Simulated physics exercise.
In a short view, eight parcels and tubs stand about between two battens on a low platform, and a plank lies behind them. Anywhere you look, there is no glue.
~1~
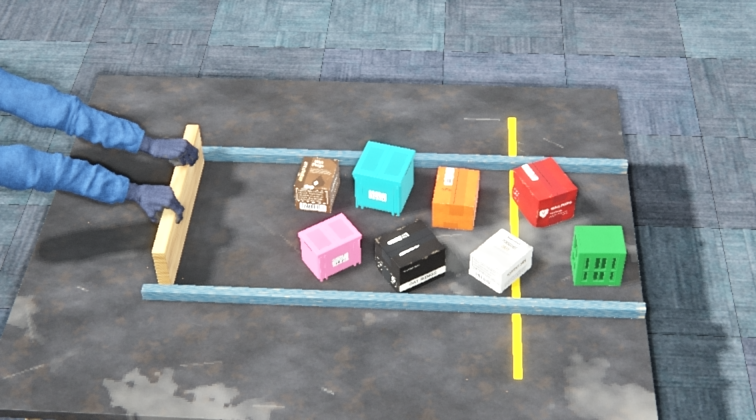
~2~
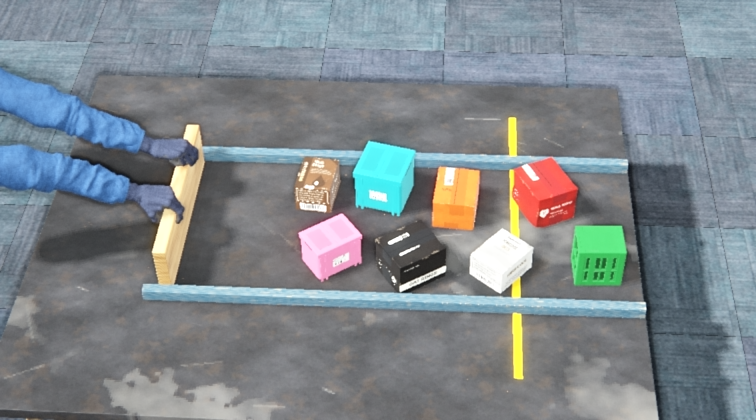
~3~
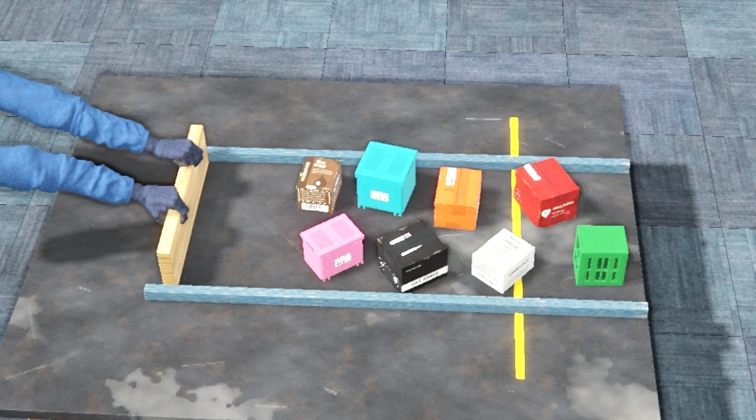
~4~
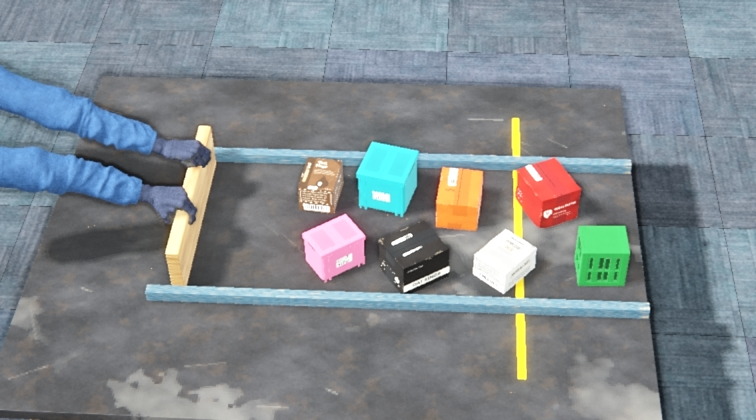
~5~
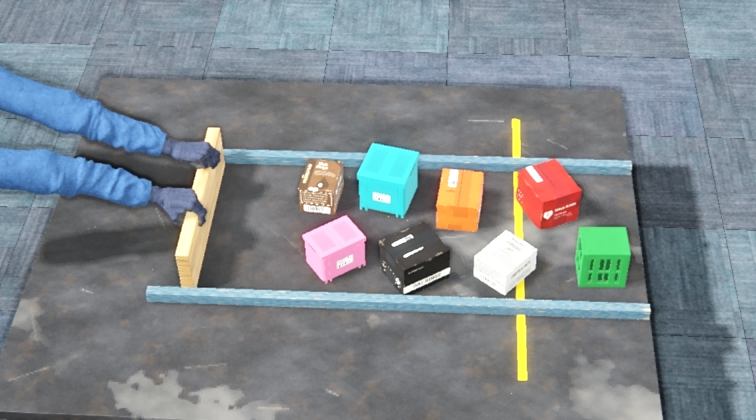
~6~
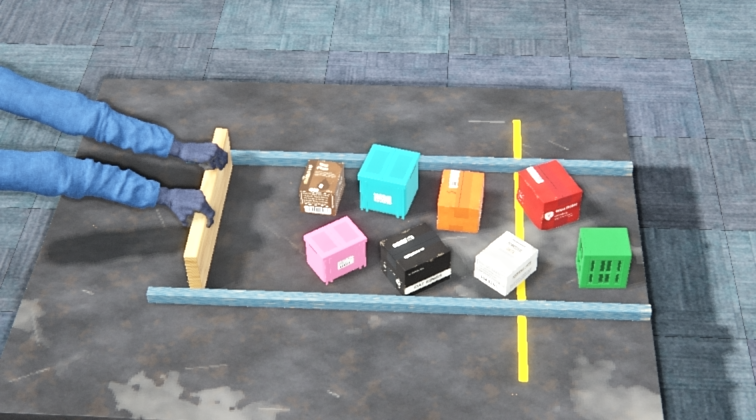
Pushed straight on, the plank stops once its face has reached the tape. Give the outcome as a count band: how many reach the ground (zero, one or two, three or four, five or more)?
One or two reach the ground.
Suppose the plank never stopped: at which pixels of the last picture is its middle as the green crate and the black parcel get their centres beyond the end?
The middle is at (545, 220) when it's the green crate, and at (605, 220) when it's the black parcel.
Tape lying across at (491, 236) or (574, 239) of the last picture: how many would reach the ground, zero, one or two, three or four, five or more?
Going by the order asked, it's one to two and then 3 or 4.
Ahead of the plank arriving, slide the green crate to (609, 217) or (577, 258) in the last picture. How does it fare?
First place: It drops down; second place: It is not lost.
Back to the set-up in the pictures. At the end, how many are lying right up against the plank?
Well, it touches 3.
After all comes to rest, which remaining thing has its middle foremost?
That one's the orange parcel.
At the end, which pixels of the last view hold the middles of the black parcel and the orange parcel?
They finish at roughly (558, 269) and (627, 205) respectively.
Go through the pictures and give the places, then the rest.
Green crate (598, 256); red parcel (543, 193); white box (501, 261); plank (180, 204); tape (515, 234), in the first frame.
Red parcel (544, 193); pink tote (331, 248), in the second frame.
White box (503, 261); black parcel (413, 258), in the third frame.
Green crate (602, 256); turquoise tote (388, 179), in the fourth frame.
Red parcel (548, 195); plank (202, 207), in the fifth frame.
Green crate (603, 258); red parcel (549, 196); white box (506, 263); plank (210, 208); tape (520, 237), in the sixth frame.
Soon after, none off yet; green crate at rest near (603, 258); red parcel at rest near (549, 196); white box at rest near (506, 263).
Then, none off yet; green crate at rest near (603, 258); red parcel at rest near (549, 196); white box moving near (508, 263).
Further on, none off yet; green crate at rest near (603, 258); red parcel moved about its own width near (611, 201); white box moved about its own width near (552, 247).
By the end, the number that fall off is one or two; fallen, red parcel.
